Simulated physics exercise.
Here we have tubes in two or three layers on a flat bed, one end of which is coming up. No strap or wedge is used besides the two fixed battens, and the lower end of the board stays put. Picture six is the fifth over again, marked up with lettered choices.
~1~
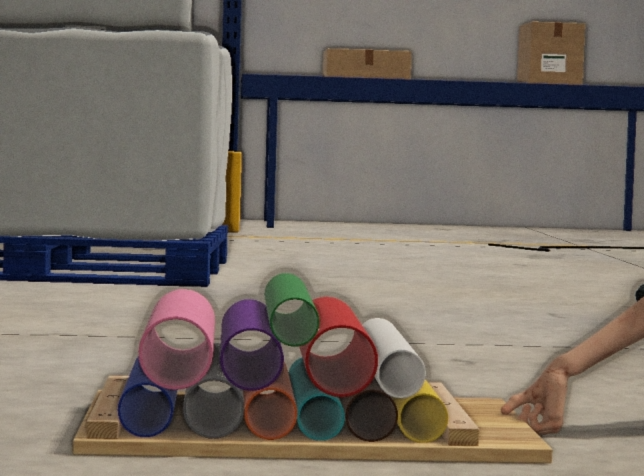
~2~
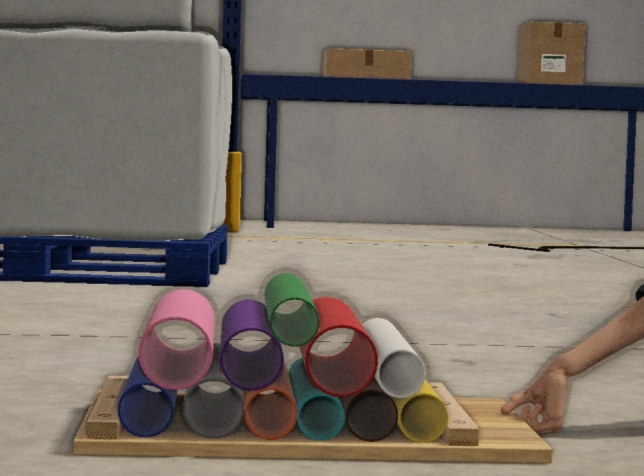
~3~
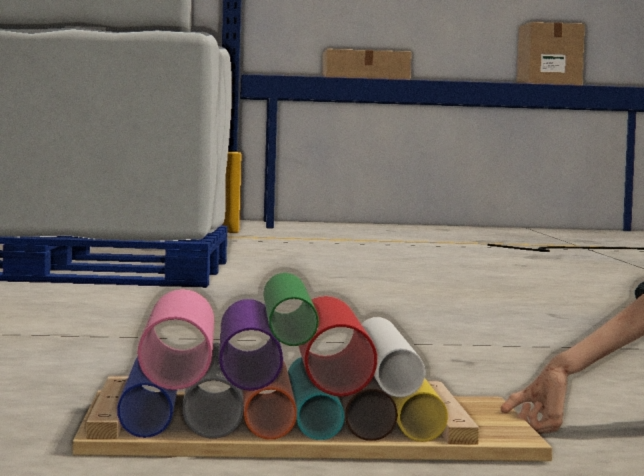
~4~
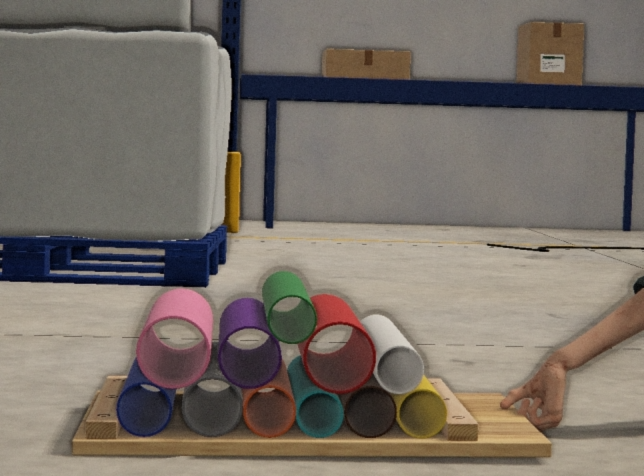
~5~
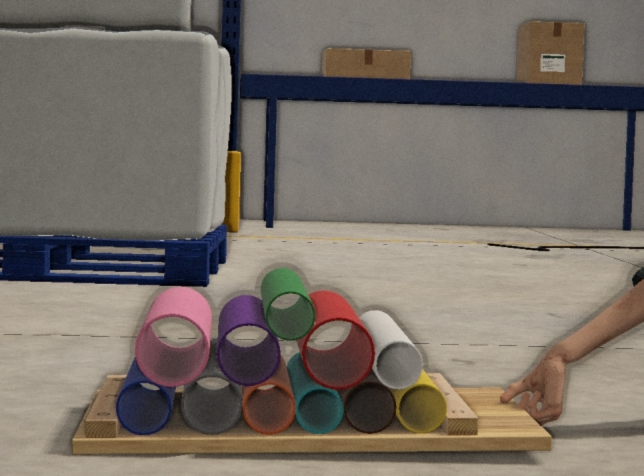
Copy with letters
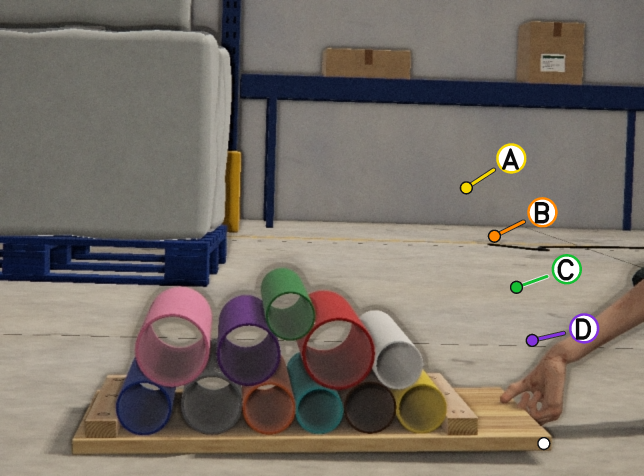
The clip shows colourful tubes stacked in three layers on a wooden board on a warehouse floor, while a hand at the right end grips the board and raises it very slightly, with the tubes barely shifting.
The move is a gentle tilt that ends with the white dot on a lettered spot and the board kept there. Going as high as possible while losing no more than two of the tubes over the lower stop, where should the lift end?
The answer is mark C.
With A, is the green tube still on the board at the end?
No.
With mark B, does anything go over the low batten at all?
At B: Yes.
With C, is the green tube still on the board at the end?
Yes, with C.
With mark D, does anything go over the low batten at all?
No.
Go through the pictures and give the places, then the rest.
In the first frame, red tube (342, 361); white tube (401, 374); pink tube (176, 352).
In the second frame, pink tube (176, 353); green tube (294, 322).
In the third frame, board (307, 415); brown tube (371, 415); yellow tube (423, 416); purple tube (251, 358).
In the fourth frame, board (307, 413); blue tube (144, 409); grey tube (212, 407).
In the fifth frame, board (307, 410); blue tube (144, 408); grey tube (212, 405).
On the marked copy, A at (466, 188); B at (495, 236); C at (516, 287); D at (532, 340); the white dot at (544, 443).
Following C. Soon after the start, board at 15°.
Later, board at 21°.
In the end, board at 21°, one over the low batten (pink).
As for the rest, A five over the low batten; B four over the low batten (purple, red, pink, green); D none over the low batten.
